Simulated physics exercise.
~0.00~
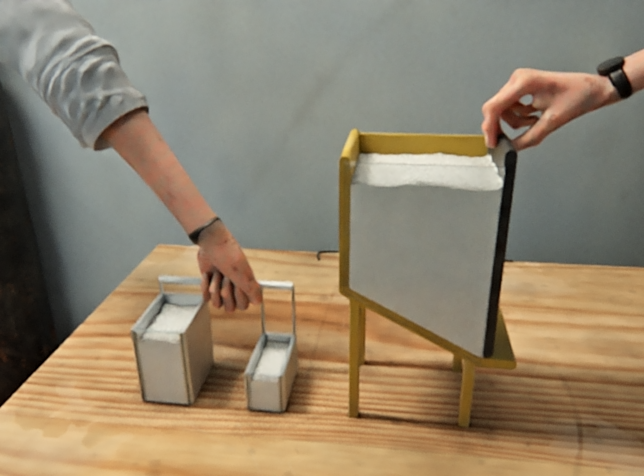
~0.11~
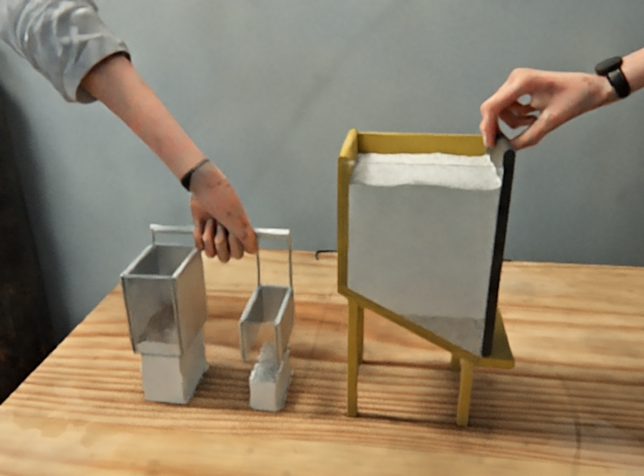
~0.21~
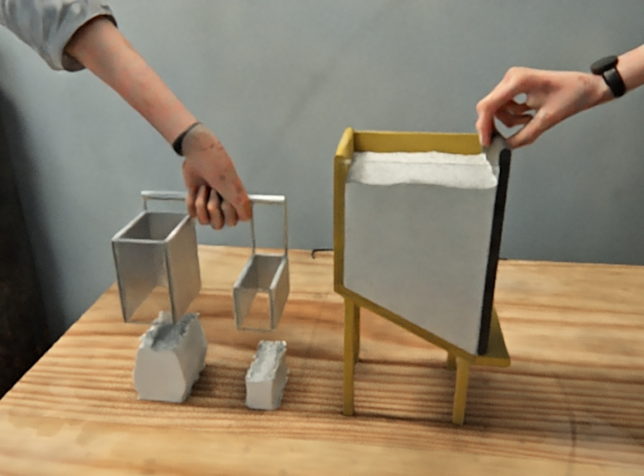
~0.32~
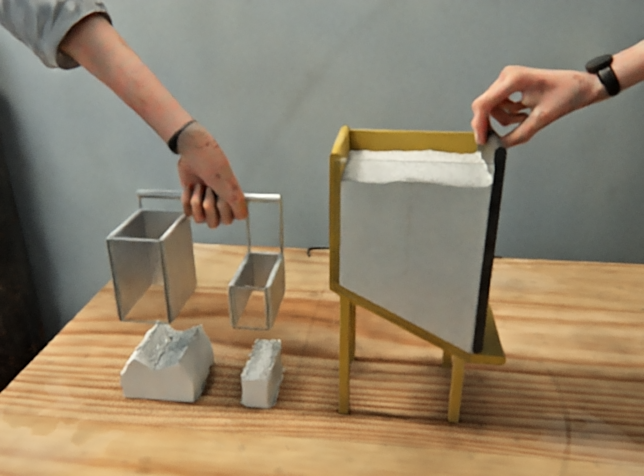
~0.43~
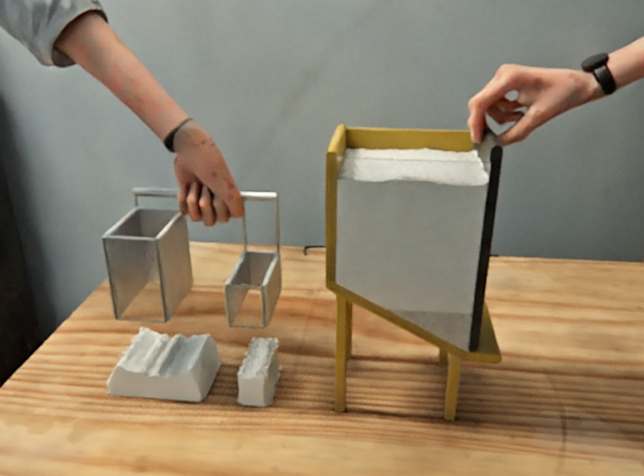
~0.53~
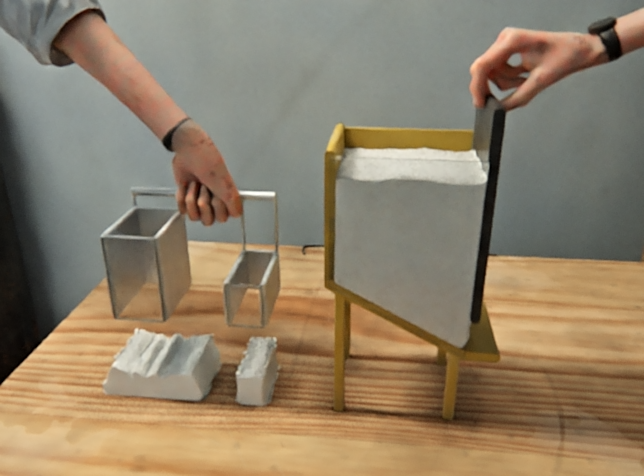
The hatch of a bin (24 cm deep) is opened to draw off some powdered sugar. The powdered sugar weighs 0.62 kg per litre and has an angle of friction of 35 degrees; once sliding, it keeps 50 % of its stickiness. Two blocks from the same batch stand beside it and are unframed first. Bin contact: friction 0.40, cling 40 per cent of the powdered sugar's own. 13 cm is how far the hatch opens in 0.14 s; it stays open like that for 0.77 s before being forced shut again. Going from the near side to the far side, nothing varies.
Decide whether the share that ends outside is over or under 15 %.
The share ending up outside is greater than 15 per cent.
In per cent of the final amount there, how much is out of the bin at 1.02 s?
Close to 30 in a hundred.
After 0.75 s, the hatch is 13 cm open and 0 % is out.
After 1.02 s, the hatch is 13 cm open and 12 % is out.
After 1.28 s, the hatch is 13 cm open and 22 % is out.
After 1.55 s, the hatch is 2.9 cm open and 33 % is out.
After 1.88 s, the hatch is shut and 34 % is out.
